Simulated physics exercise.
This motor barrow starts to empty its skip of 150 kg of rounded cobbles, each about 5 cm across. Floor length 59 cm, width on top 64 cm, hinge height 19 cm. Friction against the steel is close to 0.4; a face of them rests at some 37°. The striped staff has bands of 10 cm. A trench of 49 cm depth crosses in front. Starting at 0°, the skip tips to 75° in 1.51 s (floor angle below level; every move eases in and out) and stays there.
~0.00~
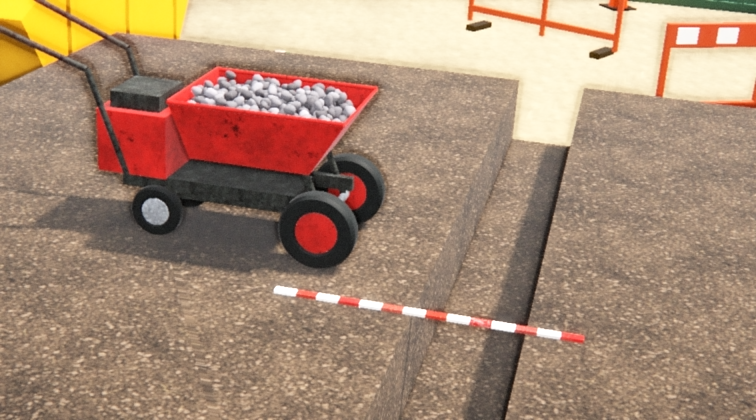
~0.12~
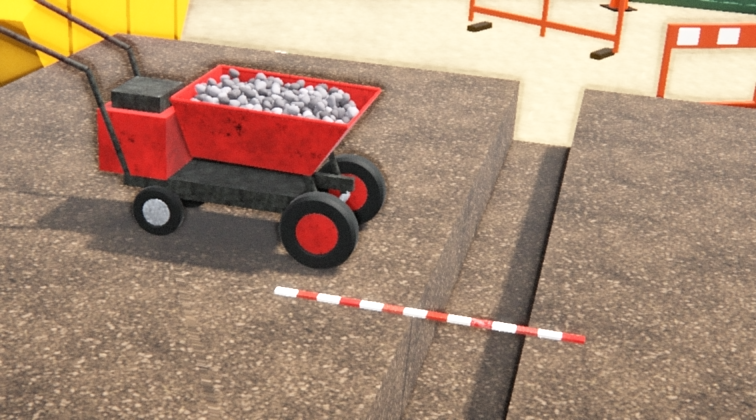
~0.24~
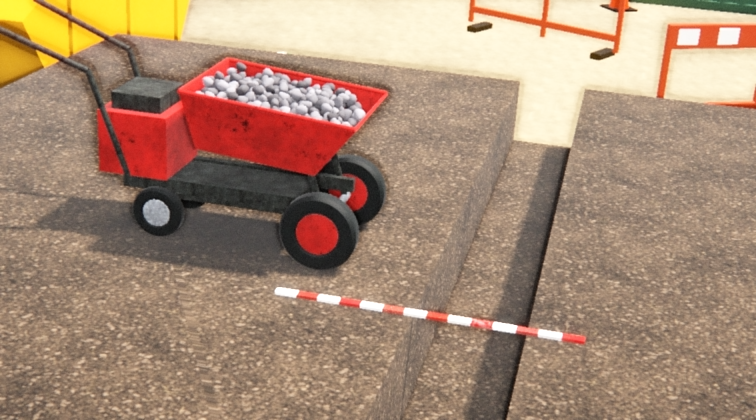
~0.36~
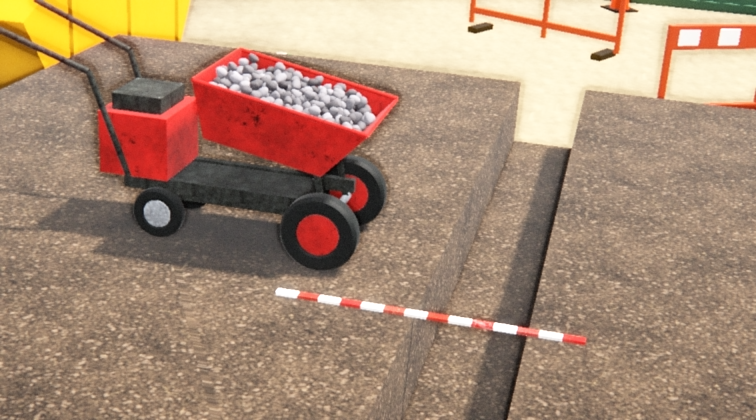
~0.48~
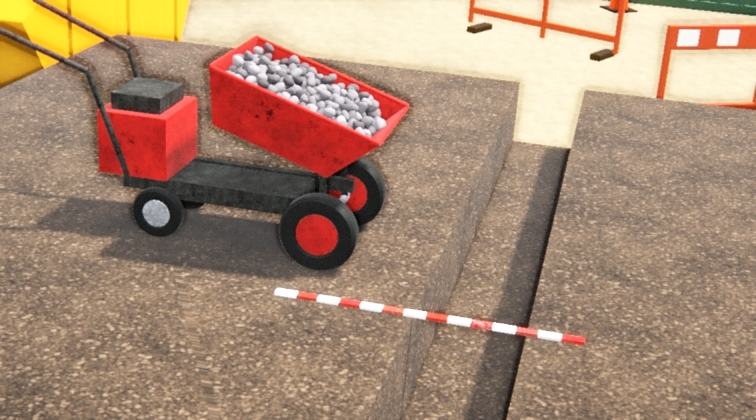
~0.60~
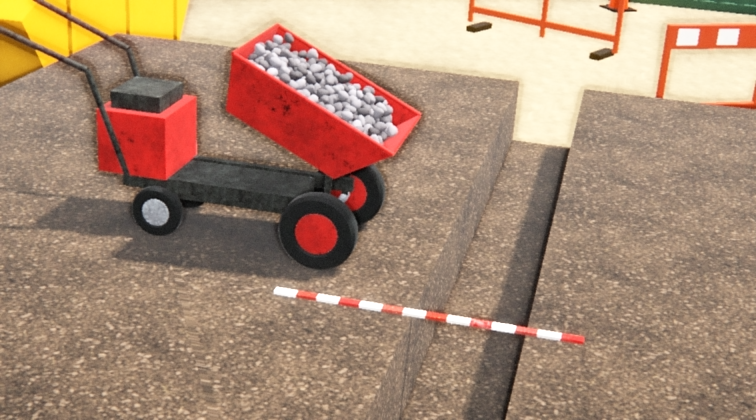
A red motor barrow standing still beside a trench, its skip of rounded grey stones tilting steadily forward to the right.
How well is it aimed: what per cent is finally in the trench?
Some 100 per cent of it.
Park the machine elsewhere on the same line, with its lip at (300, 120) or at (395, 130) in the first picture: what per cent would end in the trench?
Near 85 per cent from the first place, 70 from the second.
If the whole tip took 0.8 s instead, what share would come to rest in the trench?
It would be near 95 per cent.
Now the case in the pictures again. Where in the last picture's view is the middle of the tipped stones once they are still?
Their middle is at about (488, 344).
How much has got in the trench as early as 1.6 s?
Some 55 per cent.
After 1.1 s the floor is at 63°; 98 % in the skip, 2 % in the trench; the foremost stones are at (464, 216).
After 1.6 s the floor is at 75°; 43 % in the skip, 57 % in the trench; the foremost stones are at (527, 334).
After 2.0 s the floor is at 75°; 19 % in the skip, 81 % in the trench; the foremost stones are at (527, 343).
After 3.9 s the floor is at 75°; 0 % in the skip, 100 % in the trench; the foremost stones are at (527, 345).
